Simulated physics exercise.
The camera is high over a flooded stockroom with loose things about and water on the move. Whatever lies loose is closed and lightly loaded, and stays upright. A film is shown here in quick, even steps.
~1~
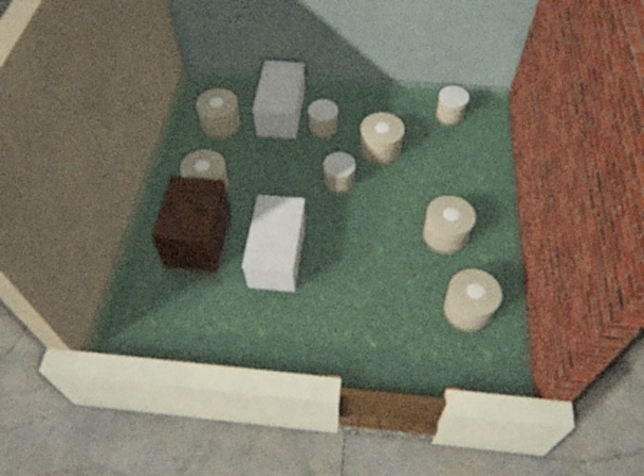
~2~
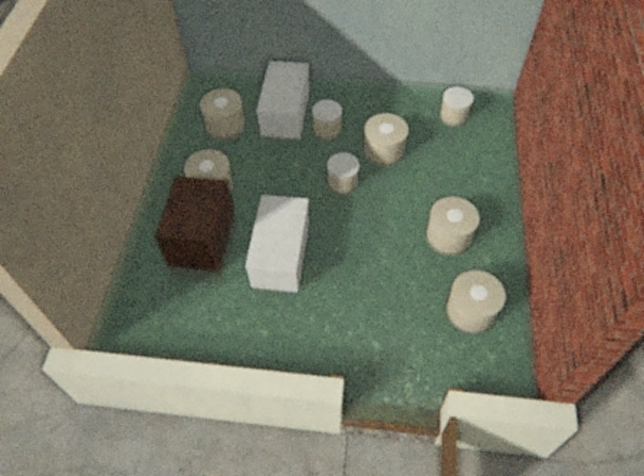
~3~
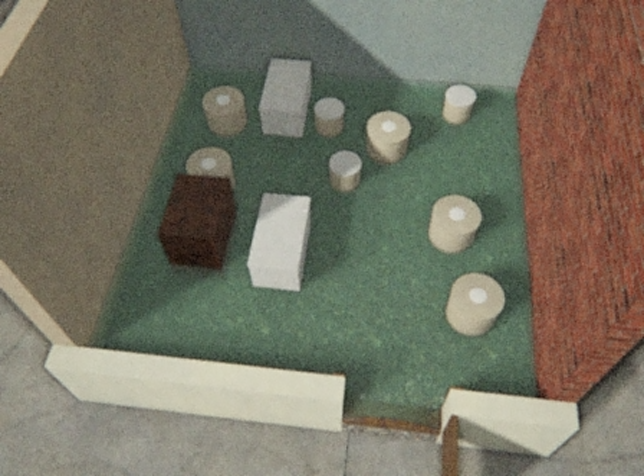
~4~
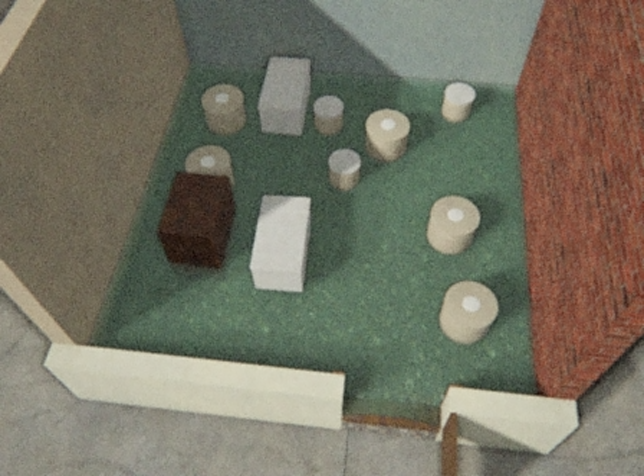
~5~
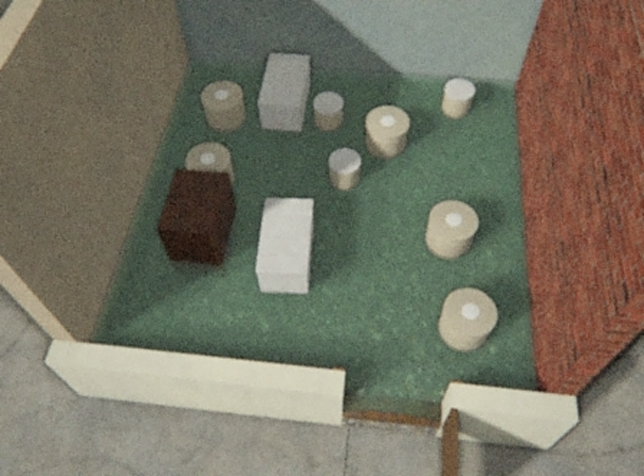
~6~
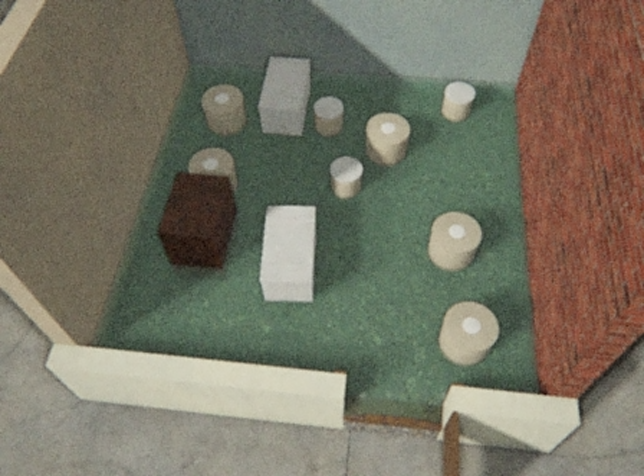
Tan tubs at the right drifting slightly toward the front of a green-floored enclosure after a brown gate opens, with a white box shifting slightly.
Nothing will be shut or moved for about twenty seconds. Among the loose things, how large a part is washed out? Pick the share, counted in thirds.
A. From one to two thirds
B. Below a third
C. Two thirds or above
The answer is B.
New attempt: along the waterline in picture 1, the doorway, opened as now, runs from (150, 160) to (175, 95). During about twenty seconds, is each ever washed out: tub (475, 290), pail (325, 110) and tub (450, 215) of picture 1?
Outcome by item: Retained / exited / retained.
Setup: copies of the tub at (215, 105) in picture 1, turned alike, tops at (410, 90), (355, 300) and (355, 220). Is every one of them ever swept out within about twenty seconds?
Remains, exits, exits.
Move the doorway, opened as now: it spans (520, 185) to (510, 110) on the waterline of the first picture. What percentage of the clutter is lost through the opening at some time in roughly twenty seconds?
Roughly 80 in a hundred.
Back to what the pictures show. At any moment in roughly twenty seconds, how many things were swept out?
Number: 2.
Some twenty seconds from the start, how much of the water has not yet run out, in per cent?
Roughly 52 in a hundred.
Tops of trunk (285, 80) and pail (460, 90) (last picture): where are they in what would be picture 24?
About (306, 111) and (470, 121).
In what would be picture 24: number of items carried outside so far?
The count is 2.
A moment on, 0 of 10 are out; 10 afloat.
Next, 2 of 10 are out; 8 afloat.
Later, 2 of 10 are out; 8 afloat.
In the end, 2 of 10 are out; 8 afloat.
